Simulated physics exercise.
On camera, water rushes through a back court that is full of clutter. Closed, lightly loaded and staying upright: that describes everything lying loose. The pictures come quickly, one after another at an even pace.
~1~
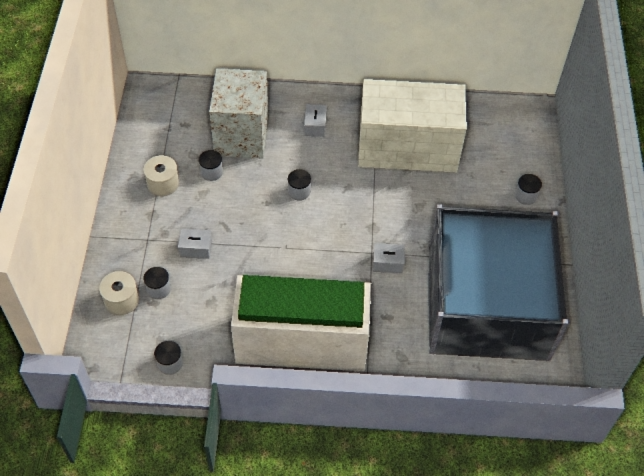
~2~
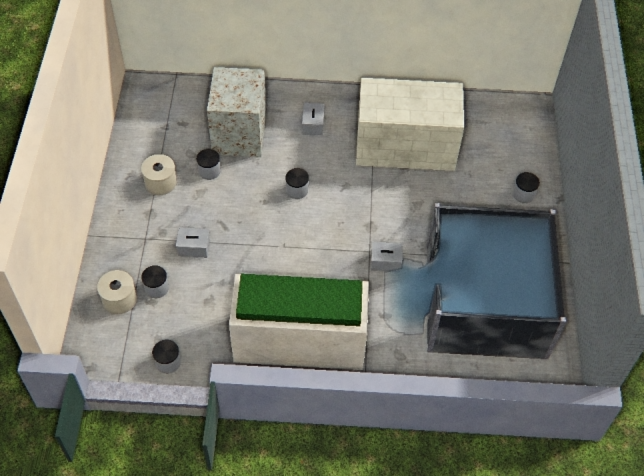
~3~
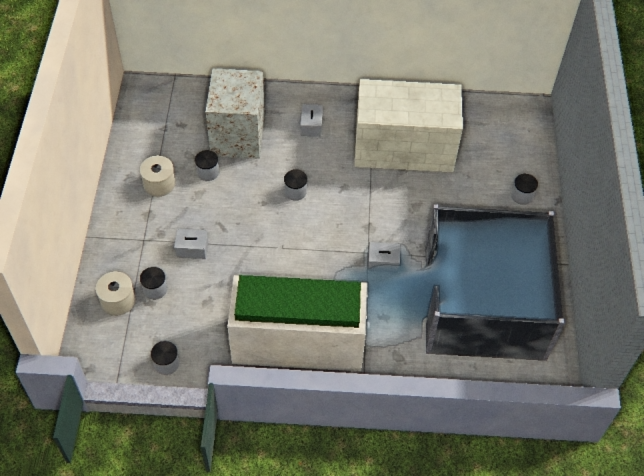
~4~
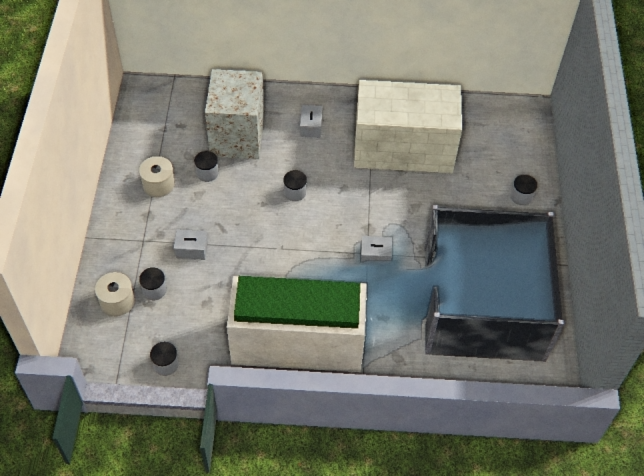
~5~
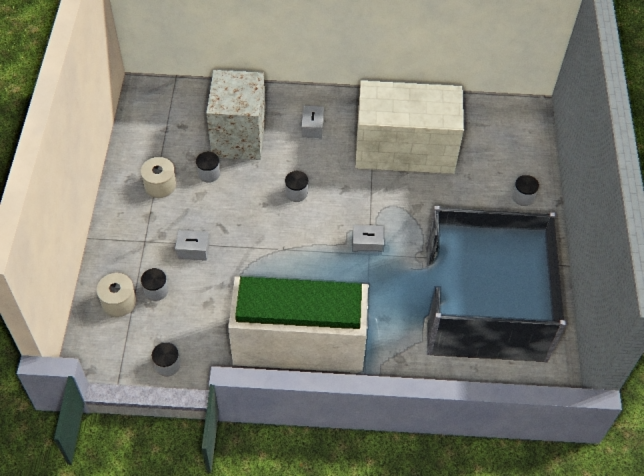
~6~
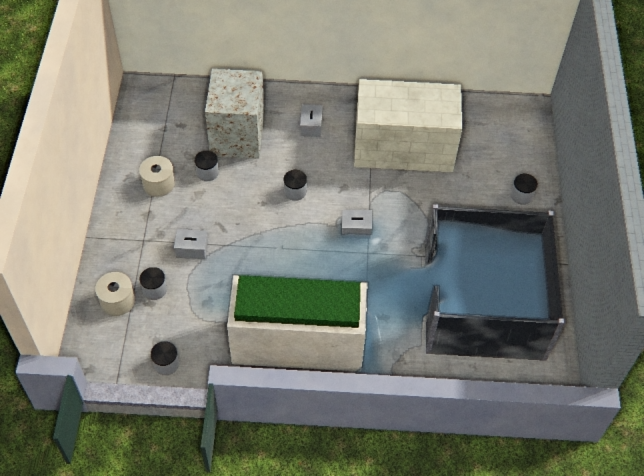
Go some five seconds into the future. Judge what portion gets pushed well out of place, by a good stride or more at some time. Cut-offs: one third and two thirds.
Two thirds or more.
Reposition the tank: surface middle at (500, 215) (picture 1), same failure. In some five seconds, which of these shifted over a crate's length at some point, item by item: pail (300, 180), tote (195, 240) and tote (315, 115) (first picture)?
Taking them in order, went past that, went past that, fell short.
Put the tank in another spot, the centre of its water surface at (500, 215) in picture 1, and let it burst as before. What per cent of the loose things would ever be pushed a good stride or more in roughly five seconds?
The share comes to close to 80 percent.
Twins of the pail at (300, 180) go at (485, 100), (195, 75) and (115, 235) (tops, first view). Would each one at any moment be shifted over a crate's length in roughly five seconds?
Copy by copy, in order: Largely stays, relocated, relocated.
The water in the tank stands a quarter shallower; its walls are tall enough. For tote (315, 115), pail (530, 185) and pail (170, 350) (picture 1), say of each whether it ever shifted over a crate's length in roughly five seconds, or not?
As listed: Under that, not that far, moved that far.
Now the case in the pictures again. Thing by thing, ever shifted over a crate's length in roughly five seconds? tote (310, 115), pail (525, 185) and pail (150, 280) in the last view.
Note, listed order - never went far / never went far / moved a long way.
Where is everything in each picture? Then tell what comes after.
A tote at (389, 253) rests on the ground; a pail at (156, 277) rests on the ground; 0 of 10 have shifted, in the first frame.
A tote at (387, 252), on the bottom; a pail at (154, 276), on the bottom; 0 of 10 have shifted, in the second frame.
A tote at (385, 252) rests on the ground; a pail at (152, 277) rests on the ground; 0 of 10 have shifted, in the third frame.
A tote at (377, 246) rests on the ground, close to its start; a pail at (152, 278) rests on the ground; 1 of 10 have shifted, in the fourth frame.
A tote at (368, 235), on the bottom, a stride from its start; a pail at (153, 279), on the bottom; 1 of 10 have shifted, in the fifth frame.
A tote at (357, 219) rests on the ground, a stride from its start; a pail at (152, 278) rests on the ground; 1 of 10 have shifted, in the sixth frame.
A moment on, 1 of 10 are well off their spots; 1 afloat.
Next, 7 of 10 are well off their spots; 5 afloat.
Later, 8 of 10 are well off their spots; 6 afloat.
In the end, 7 of 10 are well off their spots, and 8 have been at some point; 6 afloat.
